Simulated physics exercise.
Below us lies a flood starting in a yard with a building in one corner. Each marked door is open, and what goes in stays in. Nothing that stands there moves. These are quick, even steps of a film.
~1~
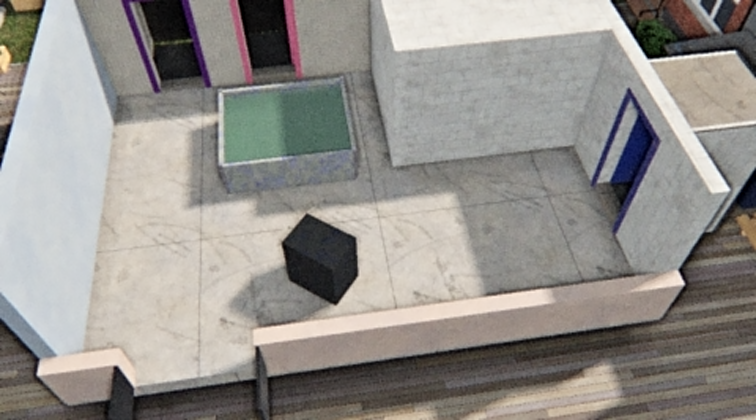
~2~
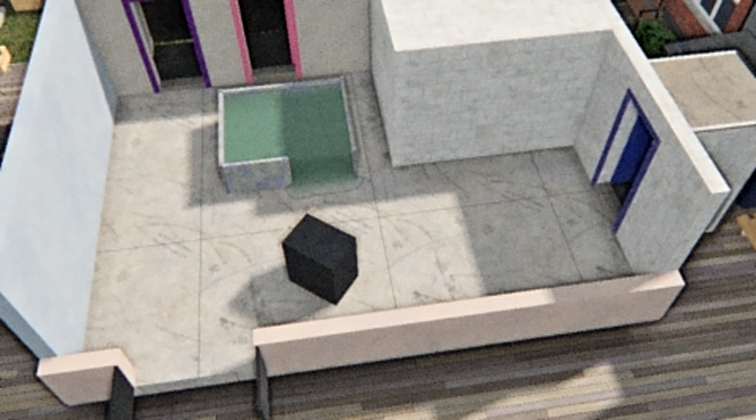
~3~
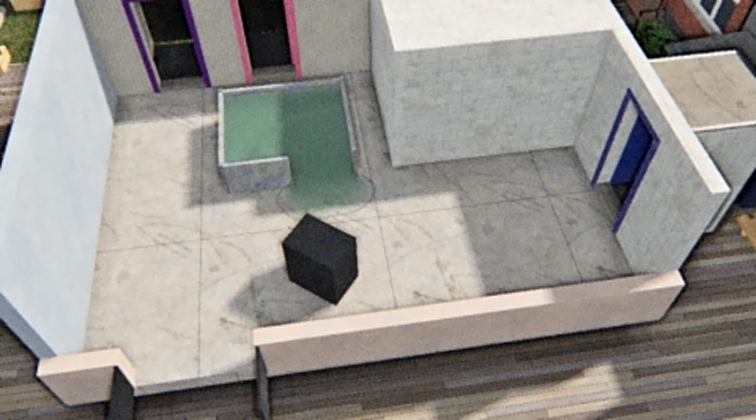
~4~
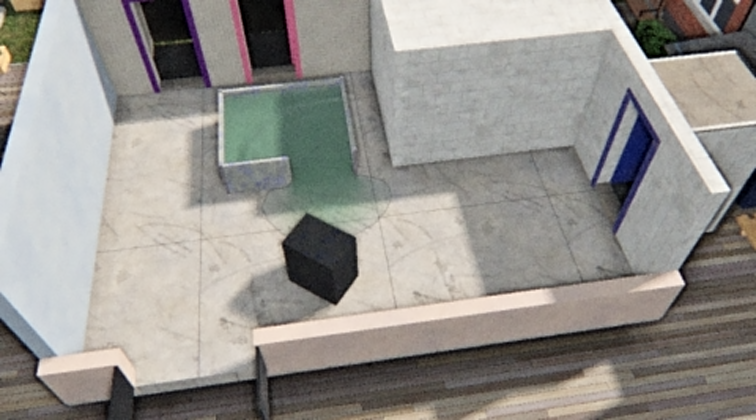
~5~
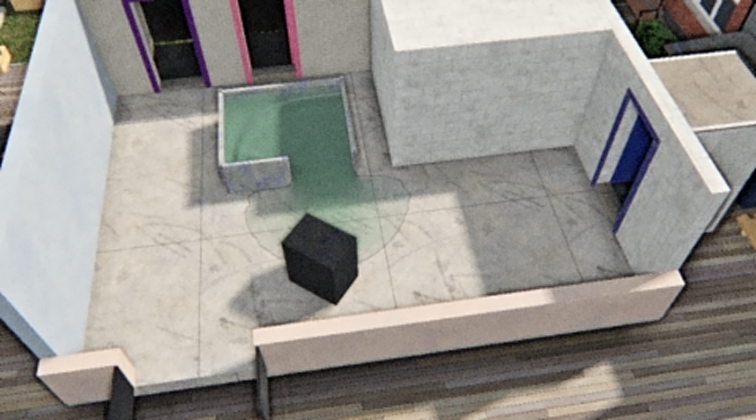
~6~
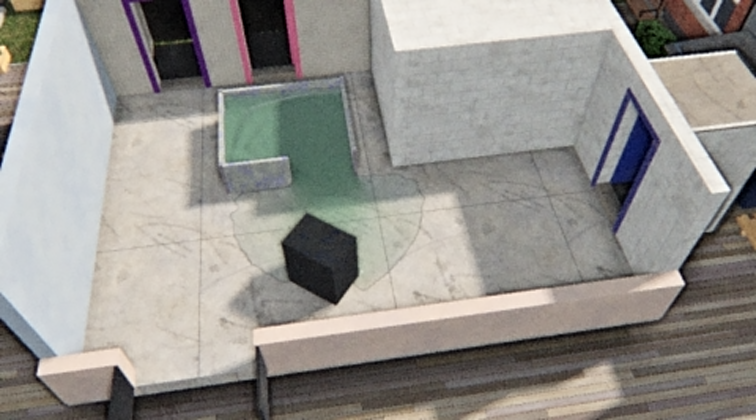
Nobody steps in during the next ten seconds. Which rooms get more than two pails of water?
The blue door admits no more than that; the purple door admits no more than that; the pink door admits no more than that.
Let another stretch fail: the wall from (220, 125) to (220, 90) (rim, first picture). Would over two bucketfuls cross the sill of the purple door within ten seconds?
One by one: The purple one floods.
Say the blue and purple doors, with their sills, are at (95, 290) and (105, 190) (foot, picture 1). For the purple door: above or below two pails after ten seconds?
In short: The purple door lets less in.
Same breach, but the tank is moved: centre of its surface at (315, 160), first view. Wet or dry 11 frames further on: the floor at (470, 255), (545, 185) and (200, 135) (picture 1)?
As listed: Covered, not flooded, free of water.
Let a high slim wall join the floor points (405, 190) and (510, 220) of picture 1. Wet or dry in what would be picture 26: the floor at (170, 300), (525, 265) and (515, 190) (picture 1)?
In turn: Covered, under water, not flooded.
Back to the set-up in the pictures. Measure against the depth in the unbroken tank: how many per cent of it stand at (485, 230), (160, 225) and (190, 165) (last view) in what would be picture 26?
About 2, 0 and 0 per cent.
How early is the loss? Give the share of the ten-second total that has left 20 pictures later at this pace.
About 30 per cent.
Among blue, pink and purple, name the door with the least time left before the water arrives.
I say the door marked blue.
A moment on, water covers 25 % of the floor; the blue door not reached, the purple door not reached, the pink door not reached.
Next, water covers 40 % of the floor; the blue door not reached, the purple door not reached, the pink door not reached.
Then, water covers 50 % of the floor; the blue door wet at the sill, nothing in, the purple door not reached, the pink door not reached.
Later, water covers 70 % of the floor; the blue door wet at the sill, nothing in, the purple door not reached, the pink door not reached.
In the end, water covers 95 % of the floor; the blue door wet at the sill, nothing in, the purple door wet at the sill, nothing in, the pink door not reached.
